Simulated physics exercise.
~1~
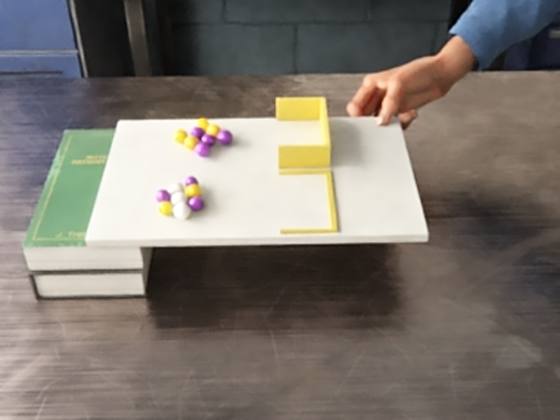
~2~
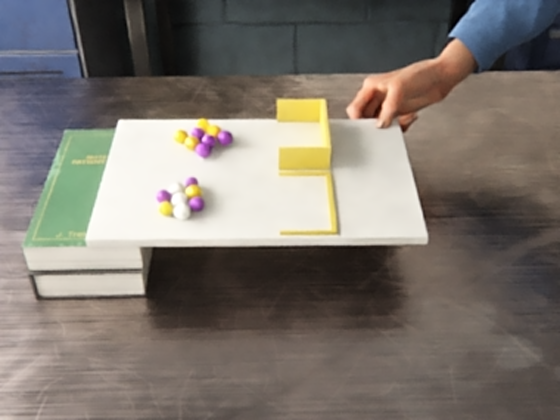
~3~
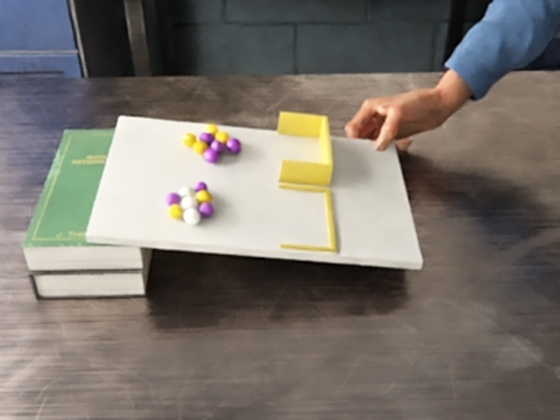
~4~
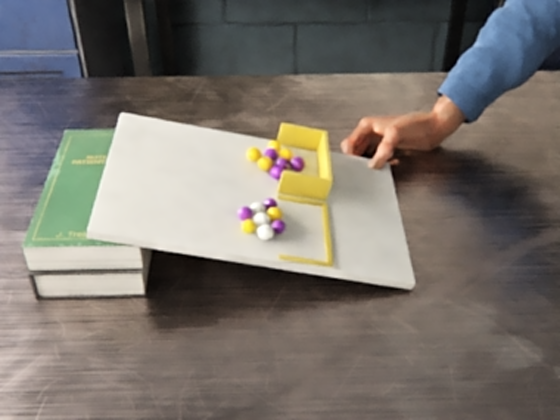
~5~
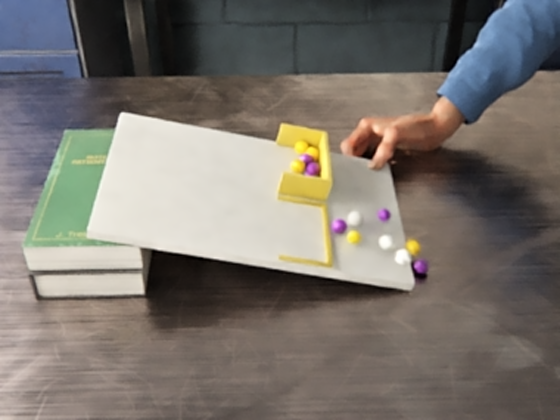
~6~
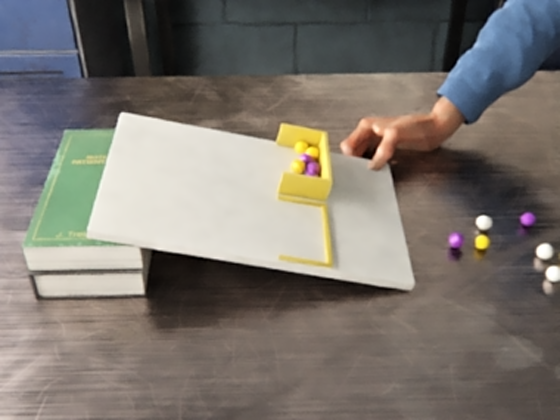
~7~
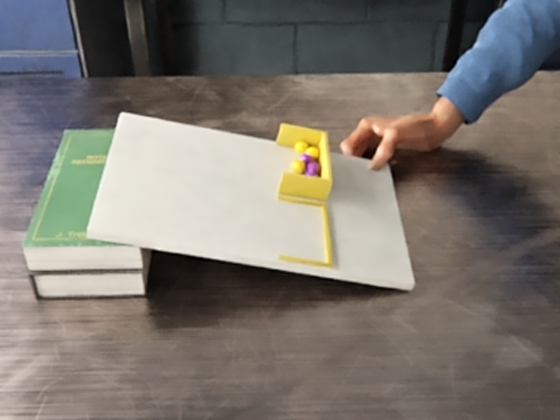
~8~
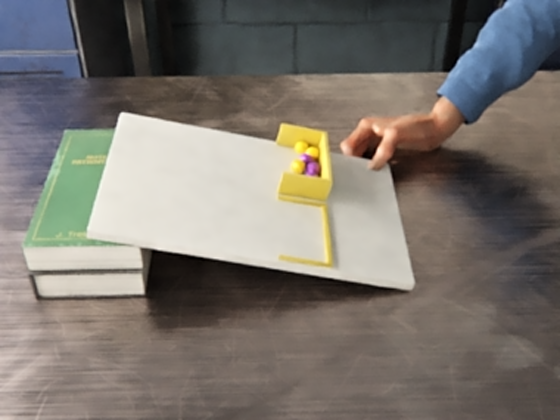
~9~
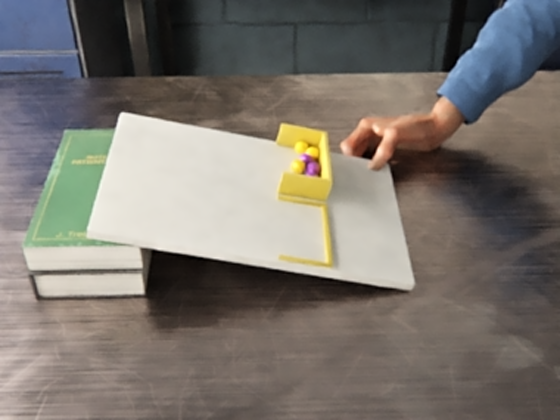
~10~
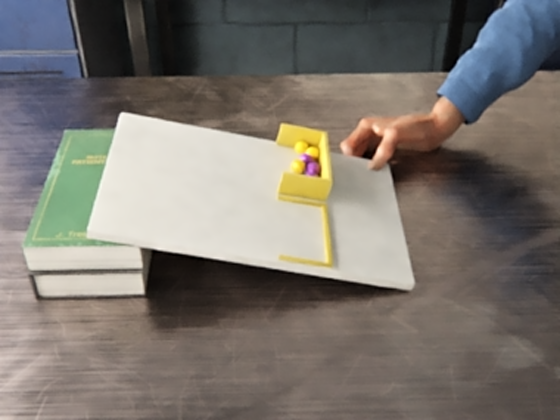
A hand lowers a board; near balls roll off while far ones stay behind yellow fence.
